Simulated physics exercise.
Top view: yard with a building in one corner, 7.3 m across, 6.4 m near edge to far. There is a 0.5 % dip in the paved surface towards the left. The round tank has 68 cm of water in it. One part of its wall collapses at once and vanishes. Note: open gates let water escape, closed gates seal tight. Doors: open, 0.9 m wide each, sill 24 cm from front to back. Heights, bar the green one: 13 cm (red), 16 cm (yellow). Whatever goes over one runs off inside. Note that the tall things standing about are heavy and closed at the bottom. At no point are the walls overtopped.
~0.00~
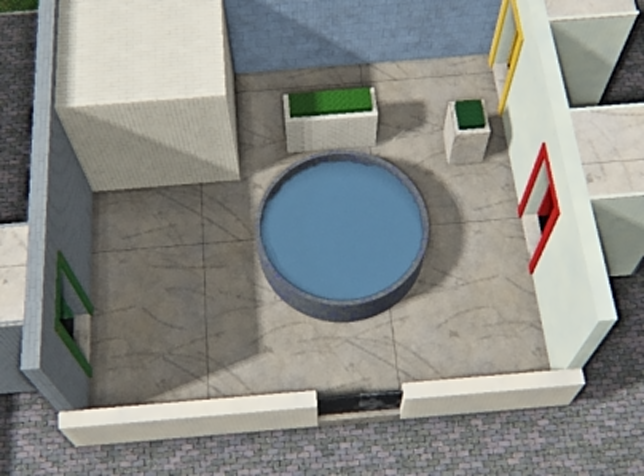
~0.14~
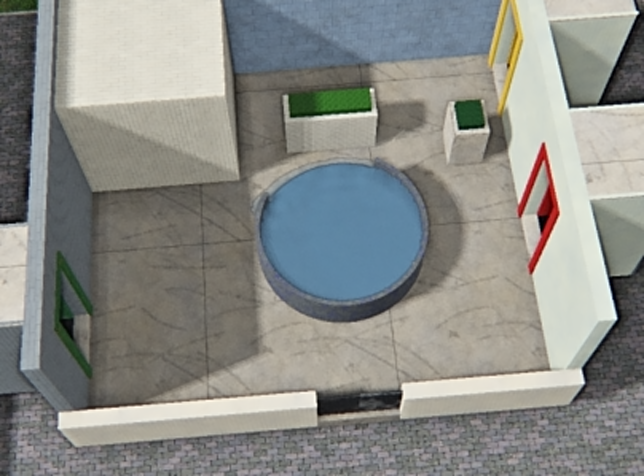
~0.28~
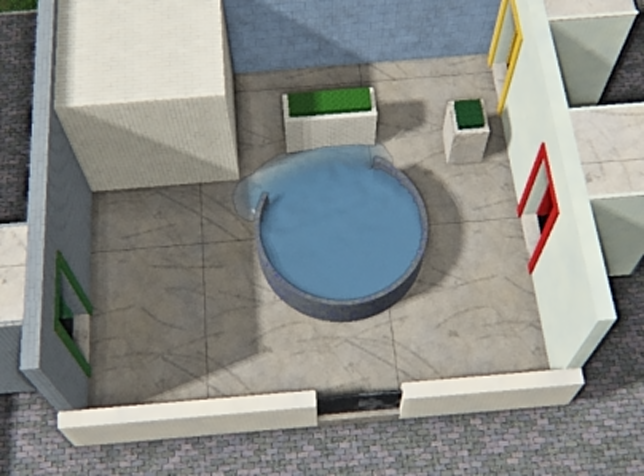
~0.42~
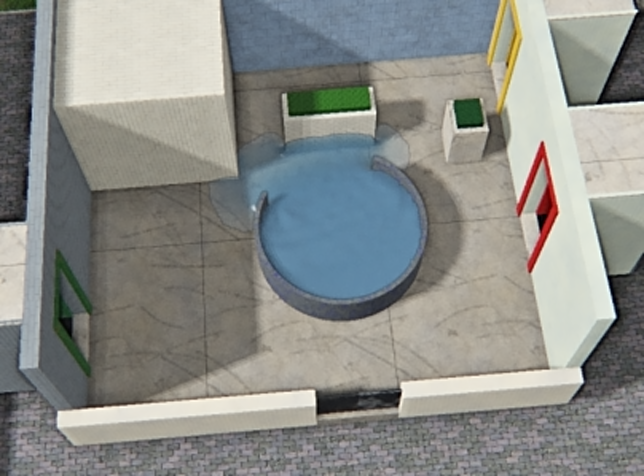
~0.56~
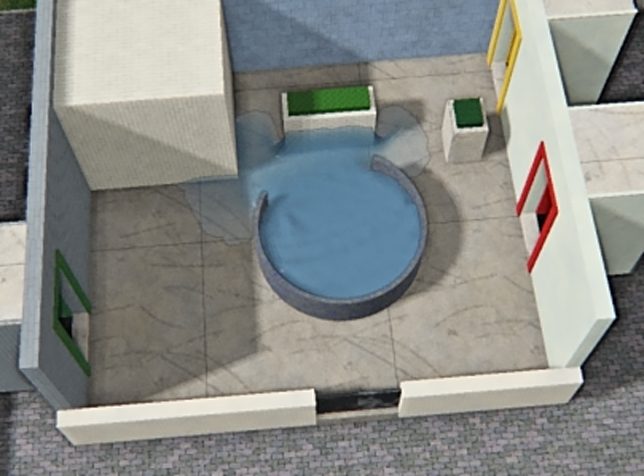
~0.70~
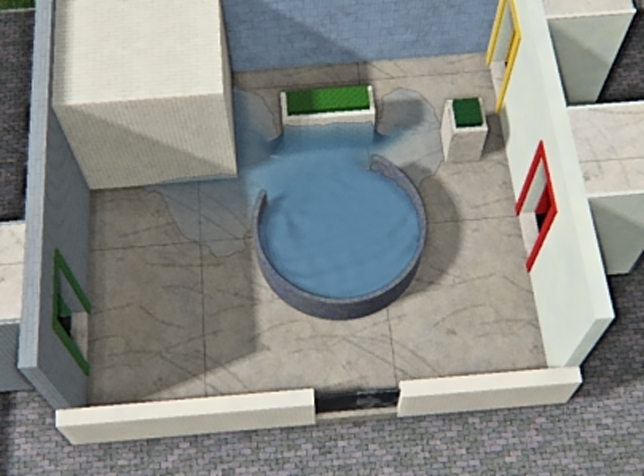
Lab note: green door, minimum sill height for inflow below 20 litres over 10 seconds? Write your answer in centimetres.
Approx. 6 cm.
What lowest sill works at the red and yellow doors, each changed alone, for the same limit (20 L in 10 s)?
About 8.5 cm at red and about 27 cm at yellow.
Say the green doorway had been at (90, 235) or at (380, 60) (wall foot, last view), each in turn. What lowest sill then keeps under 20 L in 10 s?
About 18 and 12.5 cm.
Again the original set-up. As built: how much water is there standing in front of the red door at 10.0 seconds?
About 7.5 cm.
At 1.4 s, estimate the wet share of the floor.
About 30 per cent.
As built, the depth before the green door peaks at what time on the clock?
The level tops out around 3.2 s.
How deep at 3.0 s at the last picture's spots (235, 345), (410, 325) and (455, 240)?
About 0, 0 and 1 cm.
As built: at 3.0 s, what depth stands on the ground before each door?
Before red it's 13 cm, before yellow 30 cm, before green 10 cm.
After 1.4 s water covers 30 % of the floor, deepest (56 cm) near (246, 168); it has not reached the green door.
After 3.0 s water covers 60 % of the floor, deepest (34 cm) near (241, 83); 10 cm at the green door, 0 litres in over its 11 cm sill.
After 10.0 s water covers 100 % of the floor, deepest (16 cm) near (540, 351); 8 cm at the green door, 0 litres in over its 11 cm sill.
At the green door as built, the water arrived by 2.3 s and peaked near 10 cm at 3.2 s.
Run again over the same 10 s with other heights there, 32 litres in over 5 cm, 7 litres over 8 cm. The limit of 20 litres is kept from about 6 cm up.
